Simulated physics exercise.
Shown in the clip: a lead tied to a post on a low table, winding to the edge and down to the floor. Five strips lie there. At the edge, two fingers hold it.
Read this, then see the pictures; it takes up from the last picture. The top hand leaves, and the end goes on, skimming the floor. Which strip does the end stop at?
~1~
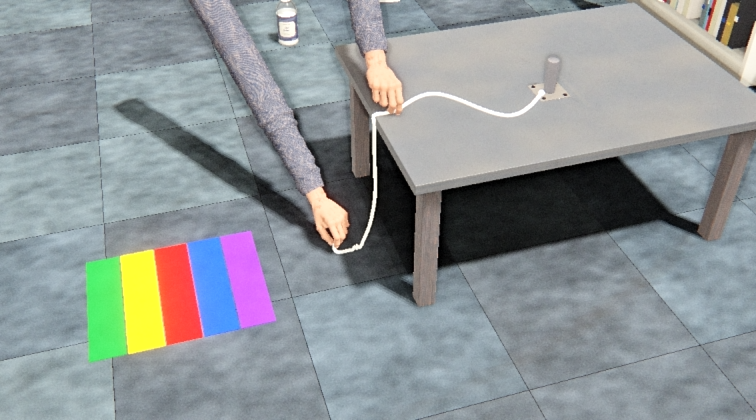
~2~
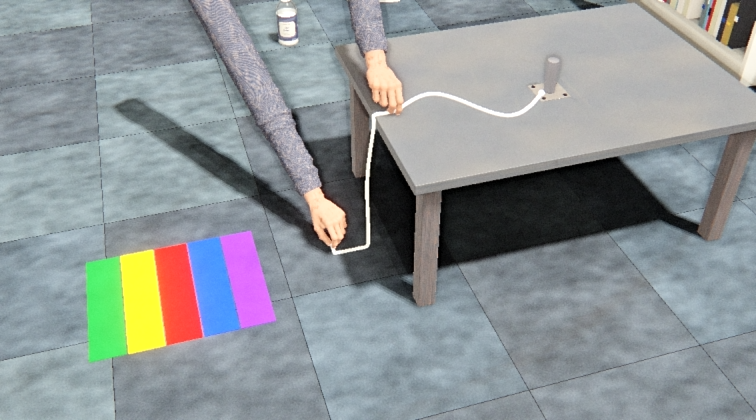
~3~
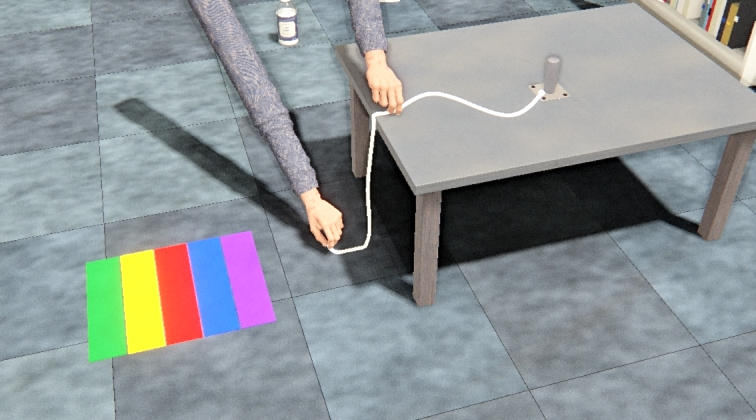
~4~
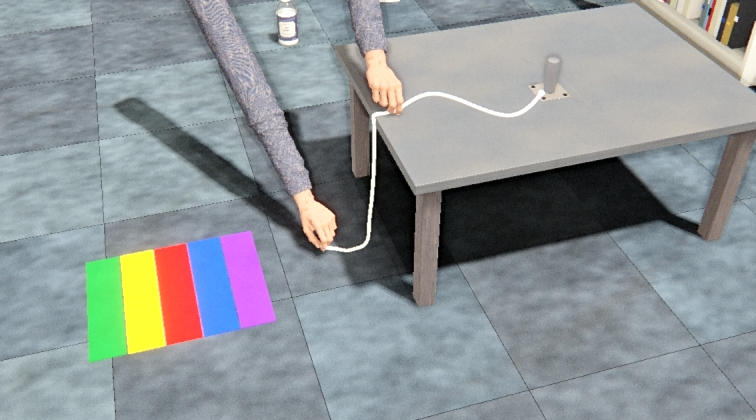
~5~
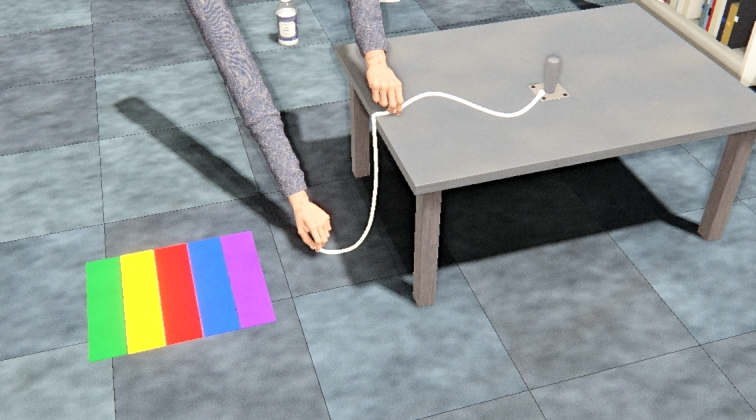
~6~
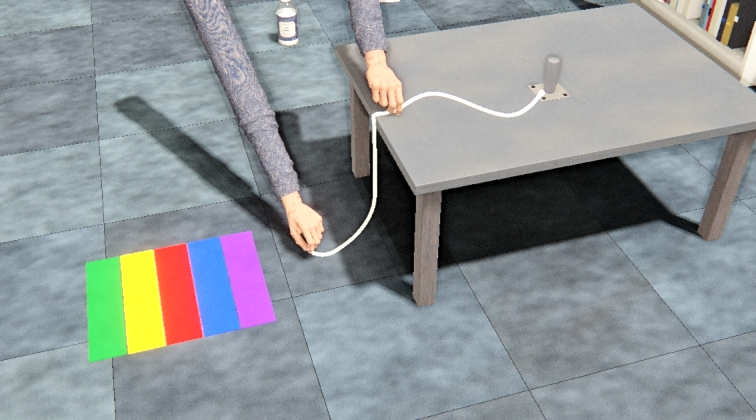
The red one.
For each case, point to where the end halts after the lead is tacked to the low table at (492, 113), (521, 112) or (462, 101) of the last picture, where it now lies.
About (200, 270), (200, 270) and (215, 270).
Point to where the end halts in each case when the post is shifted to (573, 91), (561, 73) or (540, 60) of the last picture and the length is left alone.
First close to (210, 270), next close to (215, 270), last close to (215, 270).
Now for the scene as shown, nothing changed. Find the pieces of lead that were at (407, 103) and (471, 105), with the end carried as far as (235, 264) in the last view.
(375, 122) for the first, (446, 105) for the second.
Early on, end near (235, 264); over purple.
Midway, end near (200, 271); over blue.
At the end of the slack, end near (180, 275); over red. It gets as far as the red strip.
